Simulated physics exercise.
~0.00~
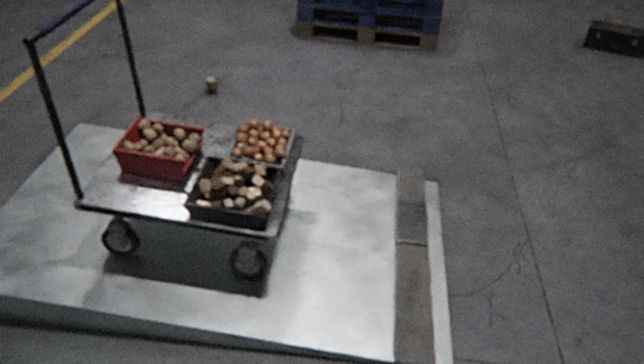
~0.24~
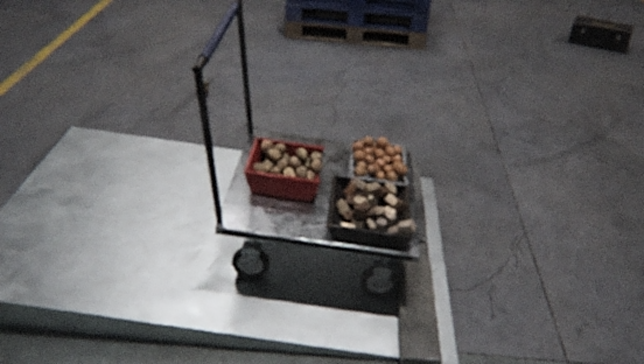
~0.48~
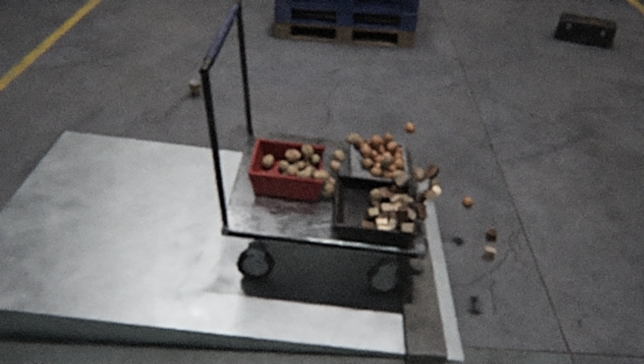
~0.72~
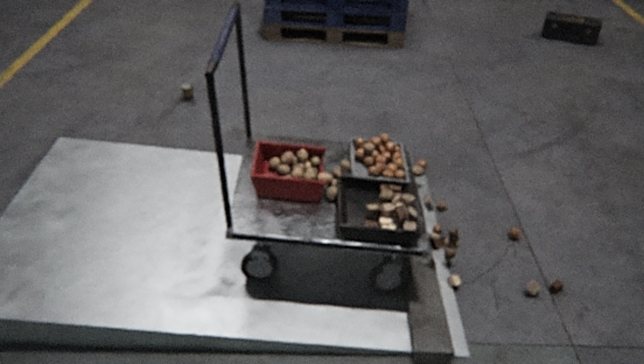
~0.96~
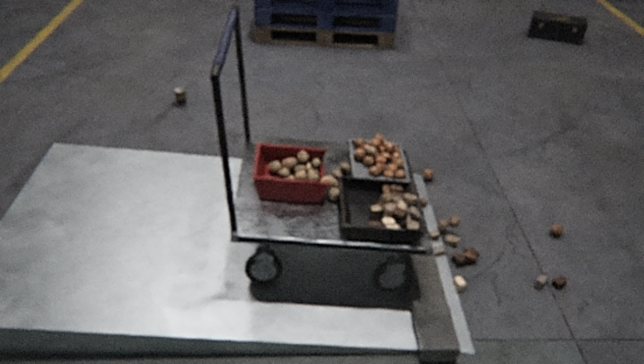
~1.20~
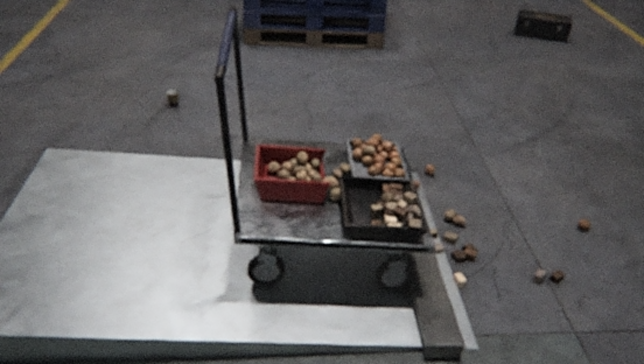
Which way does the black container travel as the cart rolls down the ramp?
It travels to the right, riding on the cart until the cart stops at the sill.
